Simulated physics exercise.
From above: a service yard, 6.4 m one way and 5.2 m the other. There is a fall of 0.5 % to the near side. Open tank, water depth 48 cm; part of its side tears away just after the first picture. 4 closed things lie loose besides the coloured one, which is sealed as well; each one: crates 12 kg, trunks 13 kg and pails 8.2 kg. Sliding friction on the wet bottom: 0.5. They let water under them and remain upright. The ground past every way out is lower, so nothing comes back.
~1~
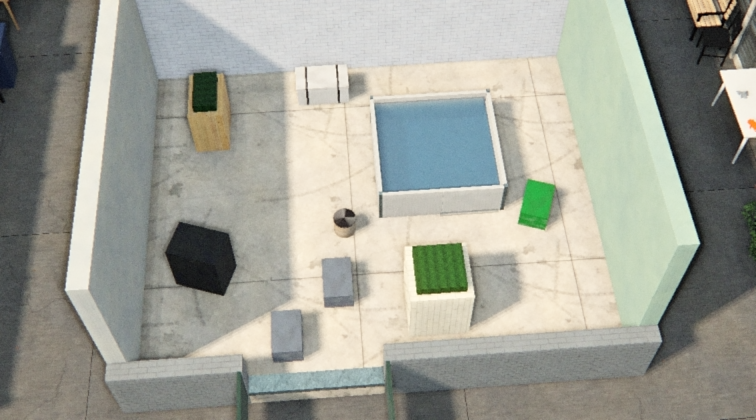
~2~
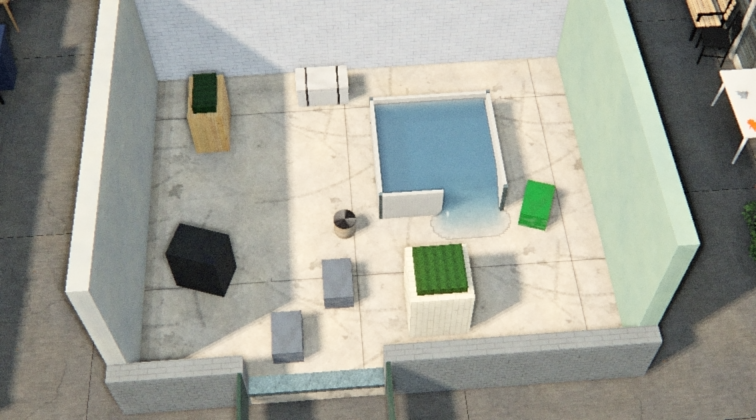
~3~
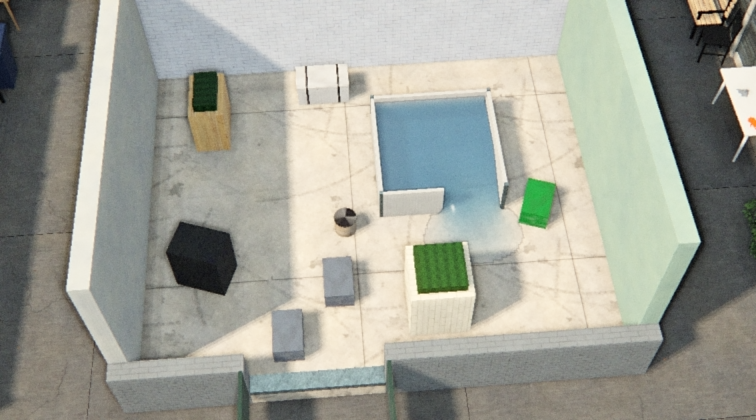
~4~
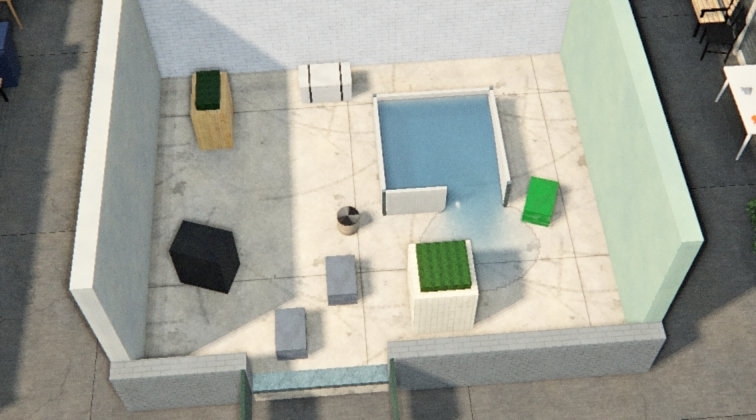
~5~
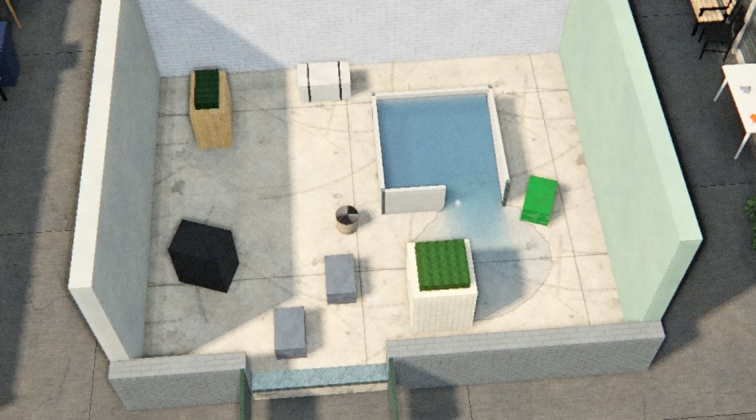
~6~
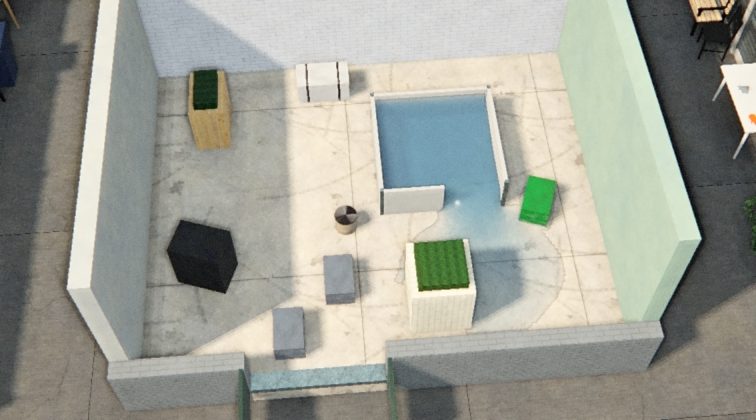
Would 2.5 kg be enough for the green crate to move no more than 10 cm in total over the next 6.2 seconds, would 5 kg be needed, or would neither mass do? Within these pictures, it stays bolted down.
Neither mass passes.
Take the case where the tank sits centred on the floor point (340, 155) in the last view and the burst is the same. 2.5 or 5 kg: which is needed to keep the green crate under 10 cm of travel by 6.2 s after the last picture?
Then, in short, nothing offered works.
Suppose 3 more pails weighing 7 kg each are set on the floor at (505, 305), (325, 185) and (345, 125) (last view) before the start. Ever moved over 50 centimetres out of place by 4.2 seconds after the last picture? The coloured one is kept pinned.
Results, in sequence: Exceeded / not exceeded / not exceeded.
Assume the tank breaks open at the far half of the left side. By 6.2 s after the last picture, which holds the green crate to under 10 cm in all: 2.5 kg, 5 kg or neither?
Well, in that case the light one does it.
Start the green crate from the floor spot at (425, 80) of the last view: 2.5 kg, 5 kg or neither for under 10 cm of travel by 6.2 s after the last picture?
Both fall short.
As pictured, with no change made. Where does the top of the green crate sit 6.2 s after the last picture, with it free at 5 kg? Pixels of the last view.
About (500, 54).
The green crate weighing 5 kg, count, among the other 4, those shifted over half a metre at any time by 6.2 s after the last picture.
I count 2.
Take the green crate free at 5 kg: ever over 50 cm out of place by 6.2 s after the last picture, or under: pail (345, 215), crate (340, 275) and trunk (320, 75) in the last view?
Below, above, below.
Then, 0.6 s after the last picture the green crate would be 25 cm from its start with 2.5 kg and 12 cm from its start with 5 kg; 1 cm of water round it then.
Then, 2.3 s after the last picture the green crate would be 28 cm from its start with 2.5 kg and 16 cm from its start with 5 kg; 2 cm of water round it then.
Then, 4.2 s after the last picture the green crate would be 183 cm from its start with 2.5 kg and 134 cm from its start with 5 kg; 5 cm of water round it then.
Then, 6.2 s after the last picture the green crate would be 266 cm from its start with 2.5 kg and 264 cm from its start with 5 kg; 9 cm of water round it then.
